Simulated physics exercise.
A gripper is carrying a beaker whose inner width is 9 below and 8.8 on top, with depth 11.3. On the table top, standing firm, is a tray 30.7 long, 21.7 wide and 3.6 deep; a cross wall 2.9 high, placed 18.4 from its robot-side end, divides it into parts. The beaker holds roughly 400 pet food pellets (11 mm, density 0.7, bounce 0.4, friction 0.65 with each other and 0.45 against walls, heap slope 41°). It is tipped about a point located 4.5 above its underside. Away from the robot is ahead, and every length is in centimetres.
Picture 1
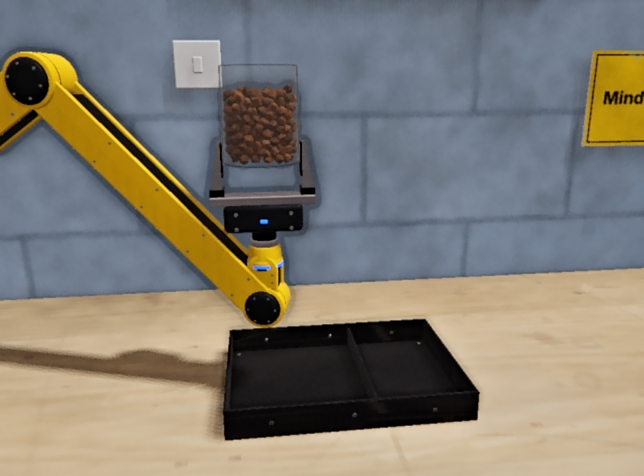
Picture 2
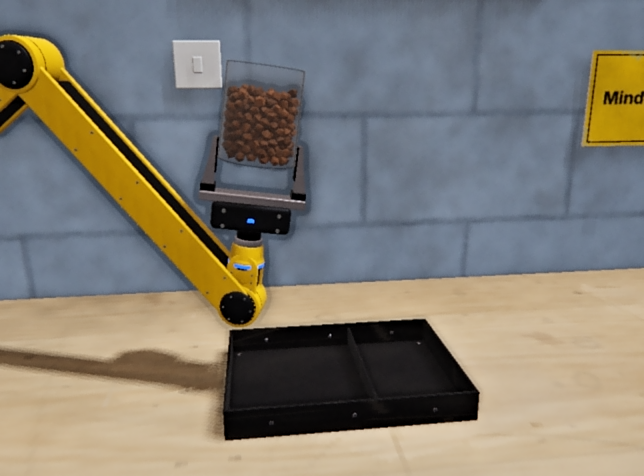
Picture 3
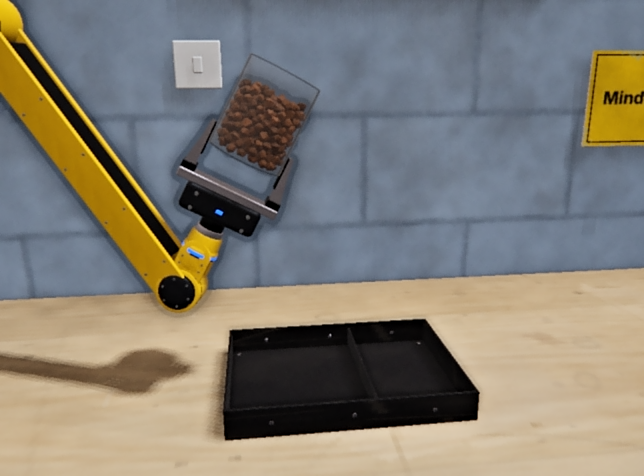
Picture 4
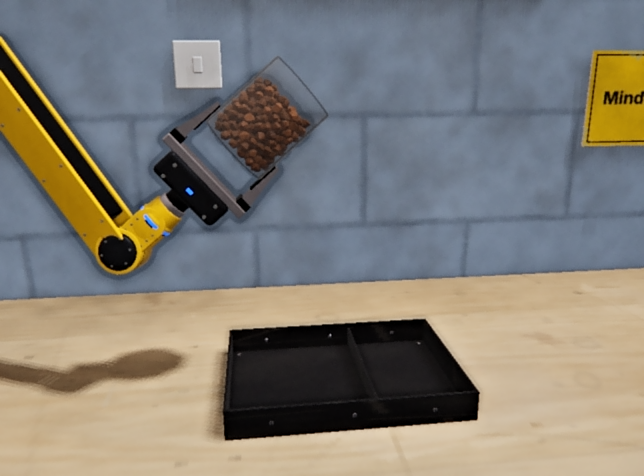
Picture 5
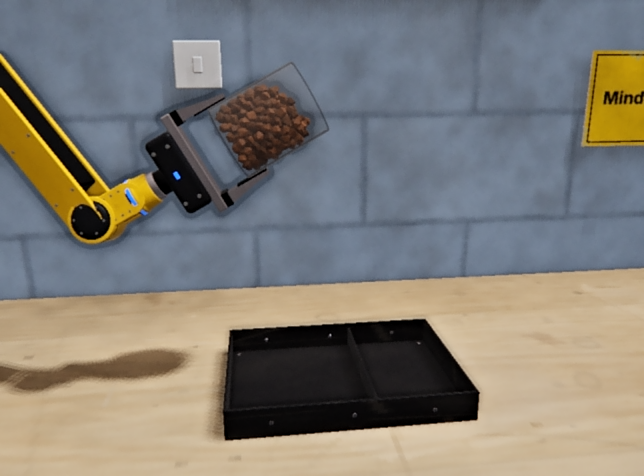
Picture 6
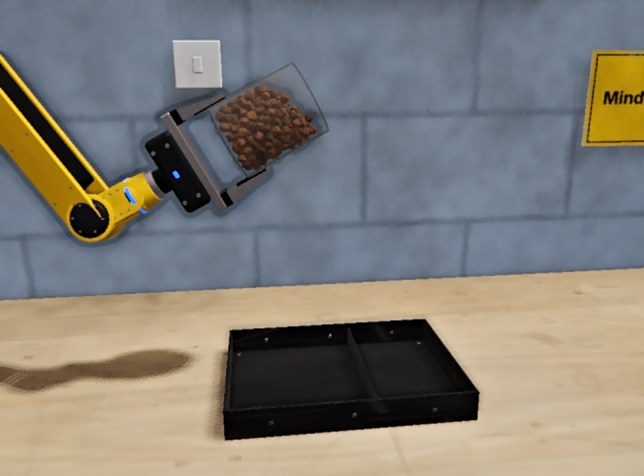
A pale wooden tabletop before a blue-grey block wall is seen from the front and slightly above. A yellow robot arm at left grips a clear beaker partly filled with brown pellets, with a divided black tray below, a white switch behind and a yellow sign at right. The arm draws back leftward, tilting the beaker steeply to the right, then barely moves, while the camera stays still.
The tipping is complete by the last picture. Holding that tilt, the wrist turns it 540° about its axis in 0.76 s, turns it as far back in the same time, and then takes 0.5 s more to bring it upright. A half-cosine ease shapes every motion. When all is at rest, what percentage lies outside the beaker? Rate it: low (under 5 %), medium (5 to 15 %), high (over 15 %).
Rating: Low.
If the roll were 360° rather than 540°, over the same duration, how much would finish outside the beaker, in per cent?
It would be roughly 0 percent.
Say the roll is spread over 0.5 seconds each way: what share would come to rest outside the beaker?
It would come to around 0 percent.
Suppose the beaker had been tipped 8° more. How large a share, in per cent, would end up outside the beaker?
In that case I'd say some 5 per cent.
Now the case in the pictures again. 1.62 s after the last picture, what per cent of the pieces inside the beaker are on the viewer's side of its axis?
Estimated share: About 50 %.
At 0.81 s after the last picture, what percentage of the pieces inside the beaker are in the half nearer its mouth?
Mouth-half fraction: Approx. 35 %.
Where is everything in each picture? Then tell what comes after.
In the first picture, beaker middle at (260, 116), upright; upper third of the load around (261, 104), from x 225 to 295, top at y 90; 399 in the beaker.
In the second picture, beaker middle at (261, 116), tipped 8°; upper third of the load around (260, 104), from x 225 to 295, top at y 90.
In the third picture, beaker middle at (264, 117), tipped 28°; upper third of the load around (260, 106), from x 220 to 300, top at y 85.
In the fourth picture, beaker middle at (267, 119), tipped 49°; upper third of the load around (262, 108), from x 220 to 305, top at y 85.
In the fifth picture, beaker middle at (268, 121), tipped 61°; upper third of the load around (261, 108), from x 220 to 305, top at y 90.
In the sixth picture, beaker middle at (268, 121), tipped 62°; upper third of the load around (261, 109), from x 220 to 315, top at y 90; 399 in the beaker.
Then, 0.81 s later, tipped 62°, highest piece 41 above the table; 399 in the beaker.
Then, 1.62 s later, tipped 57°, highest piece 40 above the table; 399 in the beaker.
Then, 2.22 s later, upright, highest piece 42 above the table; 399 in the beaker.
Then, 2.92 s later, upright, highest piece 42 above the table; 399 in the beaker.
At rest, 399 in the beaker. That is 0 % outside the beaker.
